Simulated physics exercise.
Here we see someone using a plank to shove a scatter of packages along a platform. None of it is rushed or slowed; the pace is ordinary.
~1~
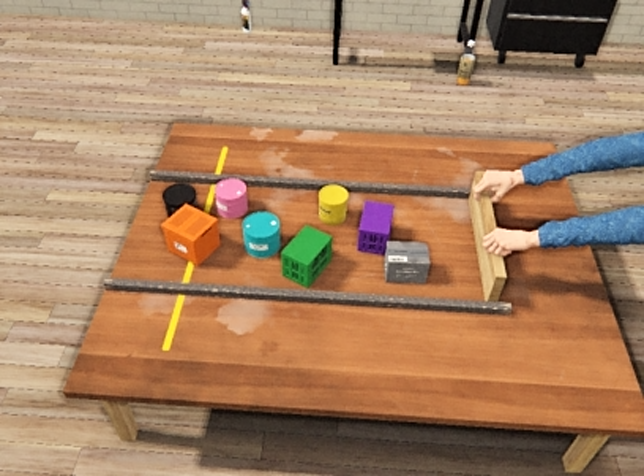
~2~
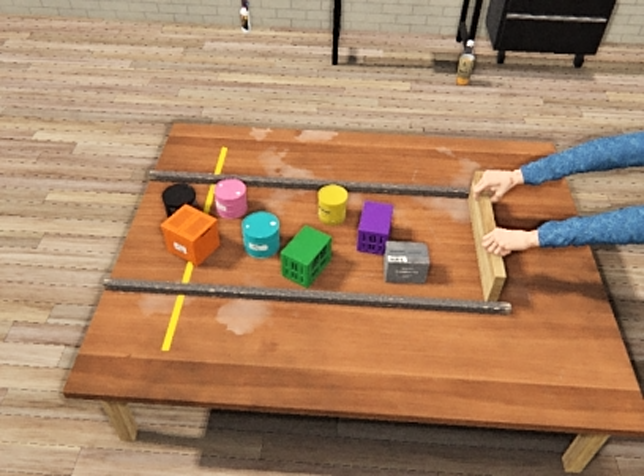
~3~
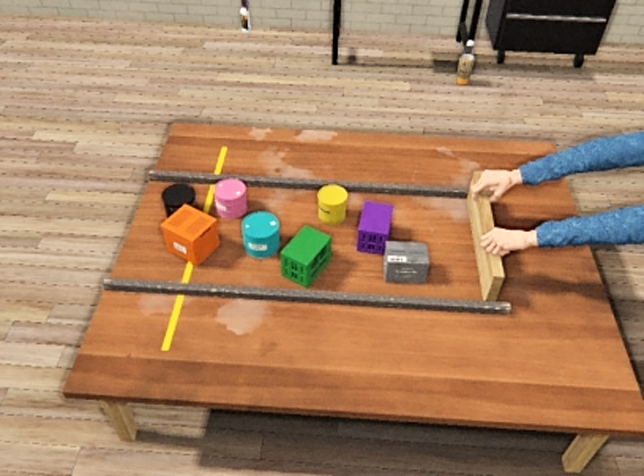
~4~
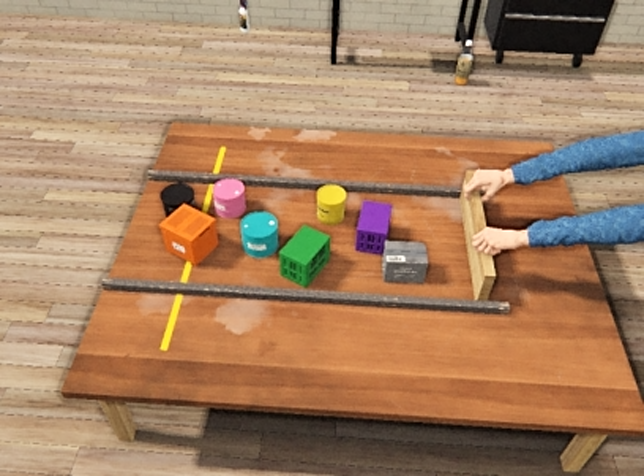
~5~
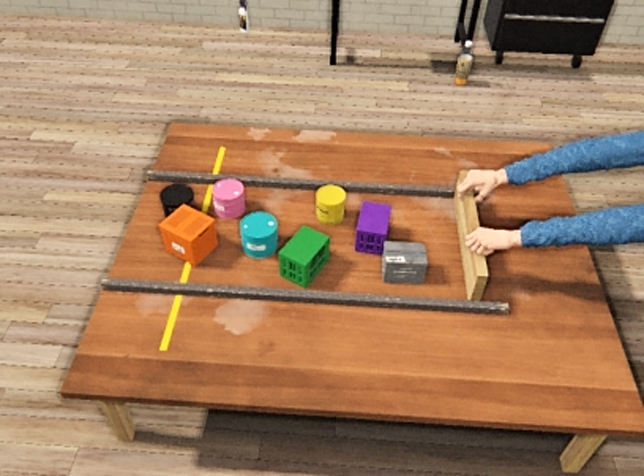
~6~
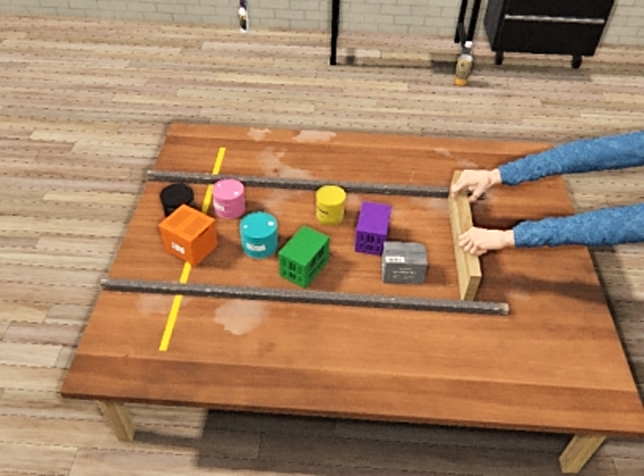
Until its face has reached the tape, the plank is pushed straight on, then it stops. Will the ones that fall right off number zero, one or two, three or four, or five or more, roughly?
Only one or two are pushed off.
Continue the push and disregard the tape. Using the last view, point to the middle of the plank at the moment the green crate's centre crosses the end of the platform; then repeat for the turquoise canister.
About (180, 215), and about (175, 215) for the other.
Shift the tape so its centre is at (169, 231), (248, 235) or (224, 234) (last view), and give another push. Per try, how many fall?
Result per try: 5; 0; 0.
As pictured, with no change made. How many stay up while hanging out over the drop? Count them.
The count is 1.
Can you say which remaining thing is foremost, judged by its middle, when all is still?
Black pail - nearest.
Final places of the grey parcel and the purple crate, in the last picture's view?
You'll find the grey parcel at roughly (167, 250) and the purple crate at roughly (182, 220).
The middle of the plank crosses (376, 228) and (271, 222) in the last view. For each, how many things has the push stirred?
Well, it's 2 at the first one and 6 at the second.
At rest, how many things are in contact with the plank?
Counting them up gives 3.
Soon after, none off yet; black pail at rest near (178, 204); orange tote at rest near (190, 236); pink canister at rest near (229, 199).
After that, none off yet; black pail at rest near (178, 204); orange tote displaced about its own width near (153, 234); pink canister displaced about its own width near (209, 197).
In the end, the number that fall off is one or two; gone, orange tote.
